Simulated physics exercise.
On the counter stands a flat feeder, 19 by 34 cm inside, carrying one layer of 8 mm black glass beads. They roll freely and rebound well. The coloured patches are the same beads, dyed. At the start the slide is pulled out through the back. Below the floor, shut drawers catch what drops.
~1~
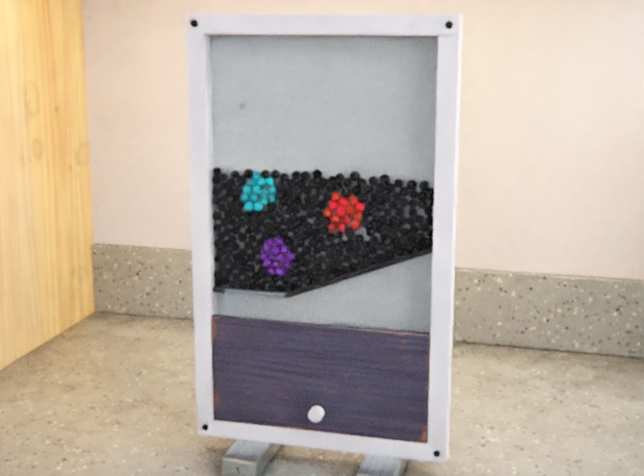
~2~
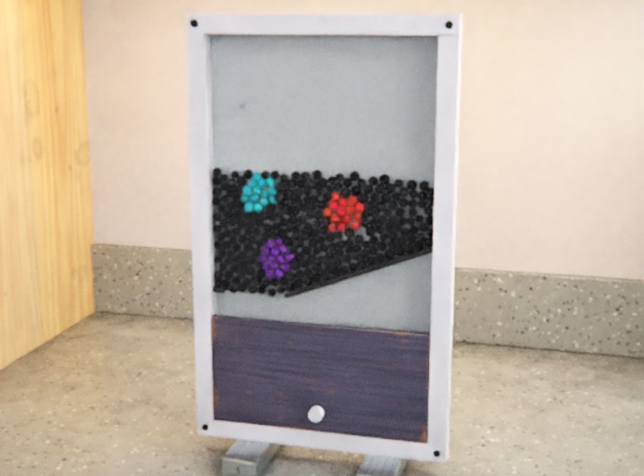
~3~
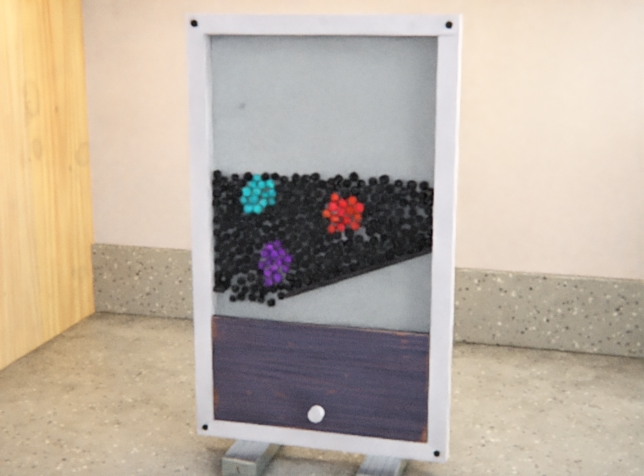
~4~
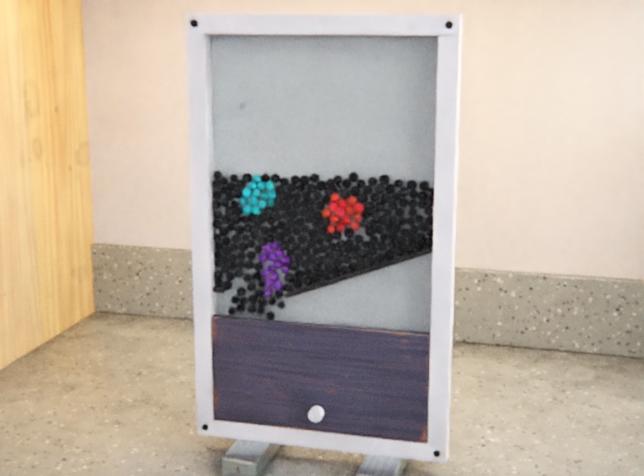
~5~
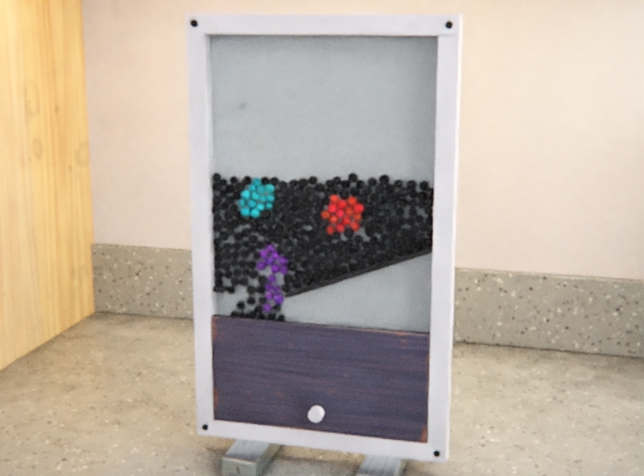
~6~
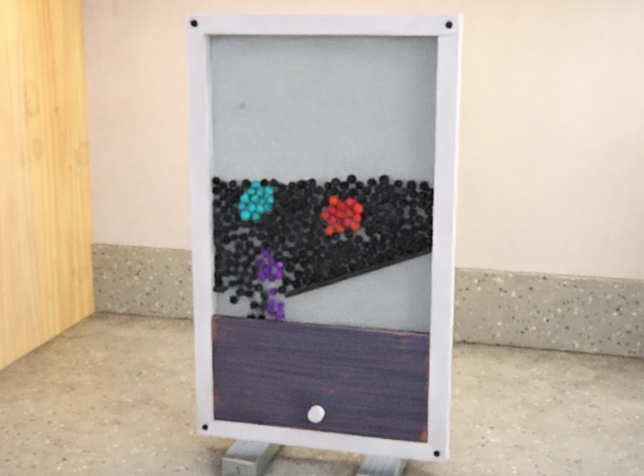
Black beads in an upright framed panel begin dropping through a gap at the lower left, beside a sloping ledge; the purple patch stretches downward and separates, while the turquoise and red patches above shift only slightly.
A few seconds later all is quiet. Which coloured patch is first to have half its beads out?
First out: Purple.
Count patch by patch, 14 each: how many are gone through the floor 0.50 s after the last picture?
Purple 14, red 12, turquoise 14.
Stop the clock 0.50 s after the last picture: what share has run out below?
Some 75 per cent.
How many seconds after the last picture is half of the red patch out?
At about 0.4 s.
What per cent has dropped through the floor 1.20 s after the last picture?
About 100 per cent.
Then, 0.15 s after the last picture, 35 % are out; out of 14, purple 14, red 0, turquoise 0.
Then, 0.50 s after the last picture, 75 % are out; out of 14, purple 14, red 12, turquoise 14.
Then, 1.20 s after the last picture, 100 % are out; out of 14, purple 14, red 14, turquoise 14.
All still 1.4 s after it, 100 % are out; out of 14, purple 14, red 14, turquoise 14; half out at purple 0.06 s, red 0.45 s, turquoise 0.21 s.
